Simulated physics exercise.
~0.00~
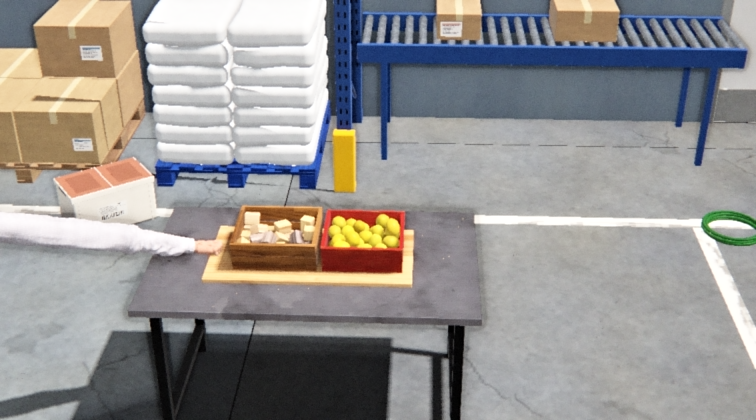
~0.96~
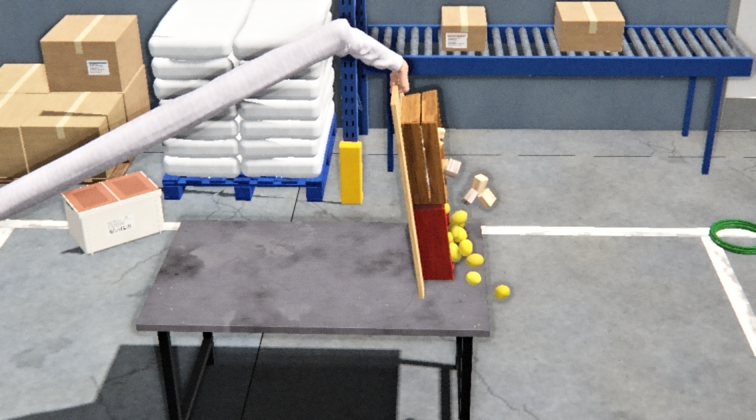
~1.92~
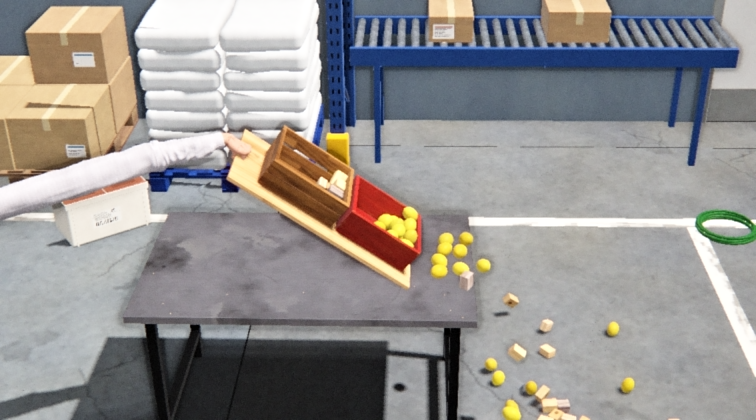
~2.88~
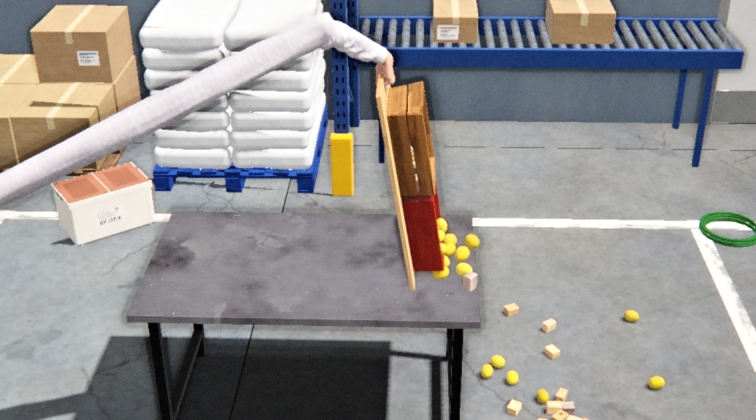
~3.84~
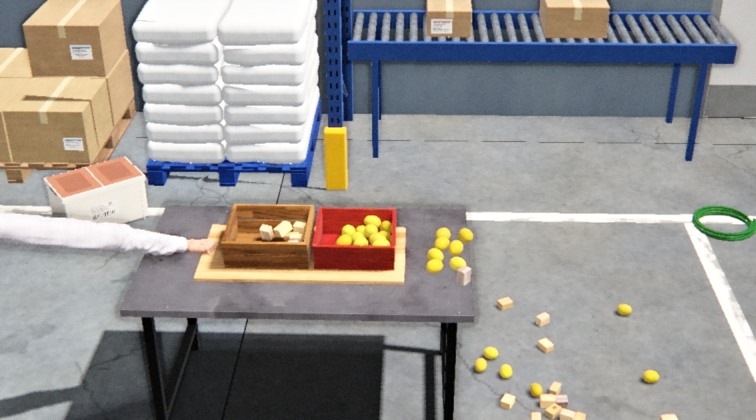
A pale-sleeved arm reaches in from the left to a light wooden board on a dark grey table, in a warehouse seen from above with a slight sway. On the board sit a brown wooden box of pale blocks and, to its right, a red box of yellow fruit-like balls. The hand lifts the board's left end until it stands nearly upright, and balls and blocks spill rightward. It lowers the board partway, raises it steeply again, then lays it flat. Both boxes remain attached, partly emptied, with balls on the table's right side and more balls and blocks scattered across the floor.
